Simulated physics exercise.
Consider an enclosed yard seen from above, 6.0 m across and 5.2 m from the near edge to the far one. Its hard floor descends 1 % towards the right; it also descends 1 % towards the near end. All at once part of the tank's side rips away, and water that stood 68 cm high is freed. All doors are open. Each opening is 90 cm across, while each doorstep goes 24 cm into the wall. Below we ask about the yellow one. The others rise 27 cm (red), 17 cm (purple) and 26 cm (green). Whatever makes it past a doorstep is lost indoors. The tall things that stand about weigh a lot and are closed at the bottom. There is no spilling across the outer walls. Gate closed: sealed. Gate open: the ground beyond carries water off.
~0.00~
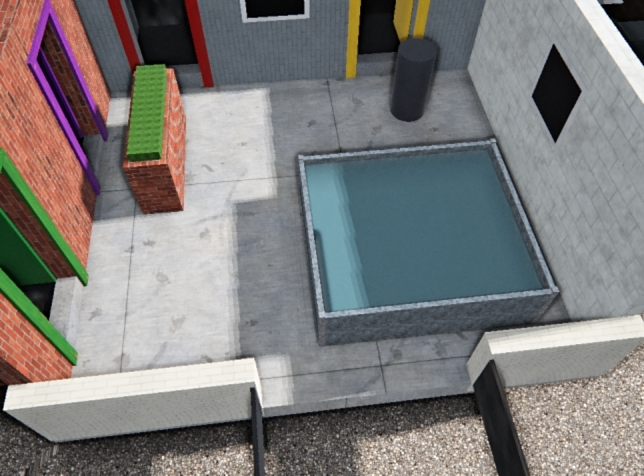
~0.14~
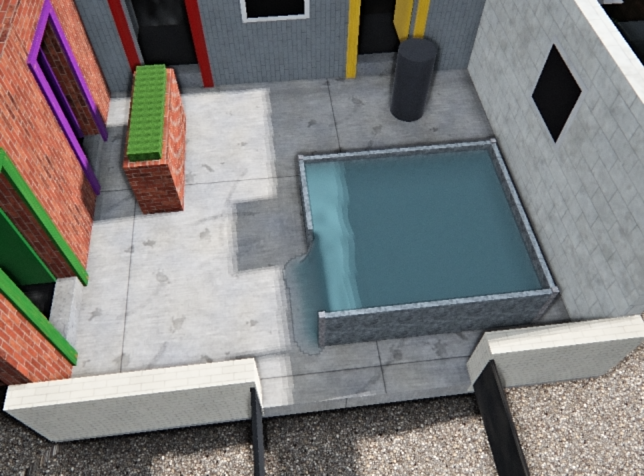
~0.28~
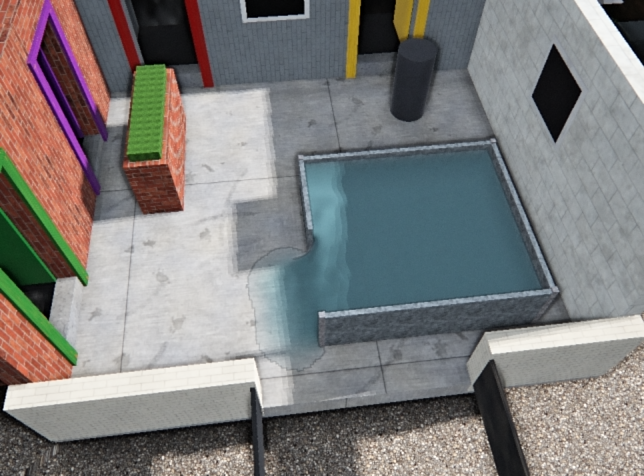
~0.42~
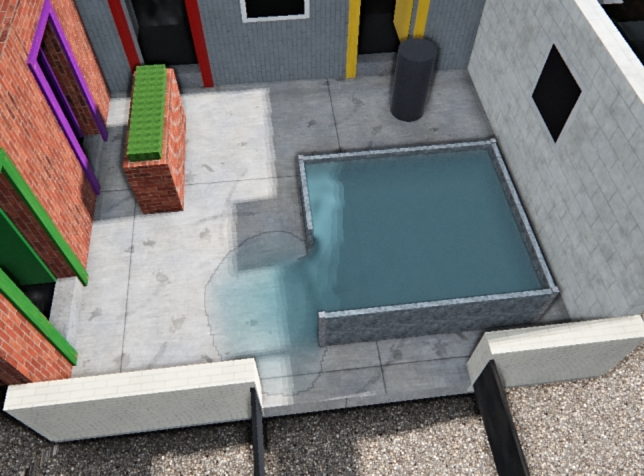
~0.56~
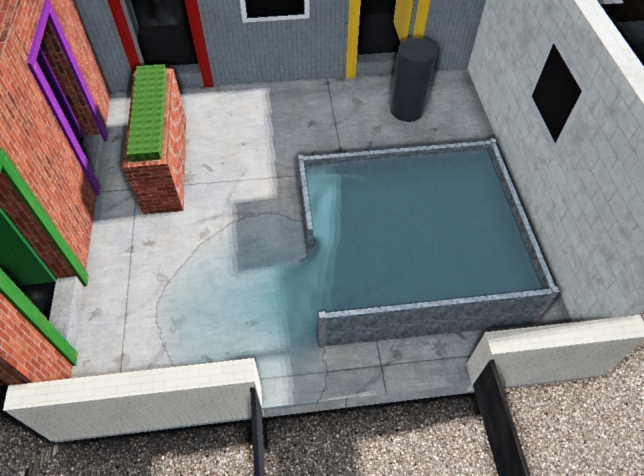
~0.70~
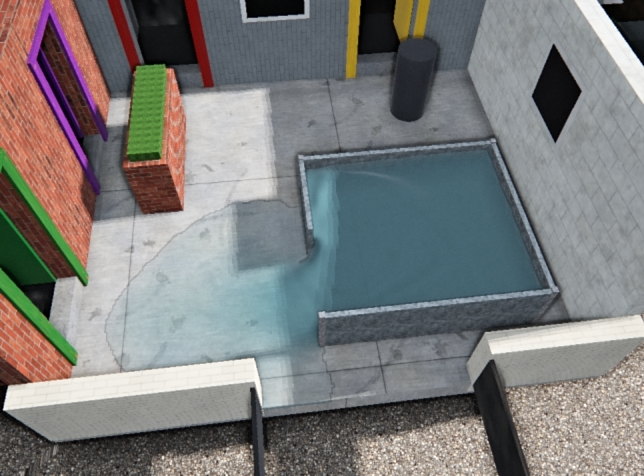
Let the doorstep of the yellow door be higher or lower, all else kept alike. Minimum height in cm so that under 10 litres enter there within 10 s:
12 cm.
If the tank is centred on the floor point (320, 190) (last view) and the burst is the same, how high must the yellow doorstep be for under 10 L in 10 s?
In this case, 12.5 cm or so.
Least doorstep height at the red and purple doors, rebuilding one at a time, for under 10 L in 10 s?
Close to 22 cm (red) and close to 16 cm (purple).
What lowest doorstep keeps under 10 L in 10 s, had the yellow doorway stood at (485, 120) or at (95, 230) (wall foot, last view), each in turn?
12.5 and 22 cm.
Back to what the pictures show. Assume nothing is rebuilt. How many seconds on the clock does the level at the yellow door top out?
Peak time: Around 8.0 s.
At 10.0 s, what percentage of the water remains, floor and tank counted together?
Close to 86 per cent is still present.
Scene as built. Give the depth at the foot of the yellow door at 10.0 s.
About 13.0 centimetres deep.
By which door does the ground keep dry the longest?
Last in order comes the yellow door.
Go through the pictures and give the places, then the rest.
The first frame shows the tank at (416, 223) is whole and still, 68 cm deep; the yellow door at (387, 22) is dry.
In the second frame, water pours out at (318, 292) and has run 0.3 m, to (289, 274); about 9 cm deep outside, 68 cm at the back.
In the third frame, the front is at (258, 302), 0.7 m from the gap at (318, 293); 1.0 m2 of floor is wet, 68 cm left at the back.
In the fourth frame, the front is at (215, 315), 1.3 m from the gap at (318, 293); 2.1 m2 of floor is wet, 68 cm left at the back.
In the fifth frame, the gap is at (318, 293), the front 1.9 m out at (165, 324); the back of the tank holds 68 cm.
In the sixth frame, the front is at (114, 334), 2.5 m from the gap at (318, 293); 5.0 m2 of floor is wet, 68 cm left at the back; the yellow door at (387, 22), 4.4 m from the gap, is still 3.3 m from the nearest water.
After 1.4 s water covers 30 % of the floor, deepest (53 cm) near (87, 390); it has not reached the yellow door.
After 3.0 s water covers 35 % of the floor, deepest (38 cm) near (148, 219); it has not reached the yellow door.
After 10.0 s water covers 95 % of the floor, deepest (20 cm) near (580, 351); 13 cm at the yellow door, 0 litres in over its 25 cm doorstep.
At the yellow door as built, the water arrived by 4.8 s and peaked near 14 cm at 8.0 s.
Run again over the same 10 s with other heights there, 26 litres in over 10 cm, 4 litres over 13.5 cm. The limit of 10 litres is kept from about 12 cm up.
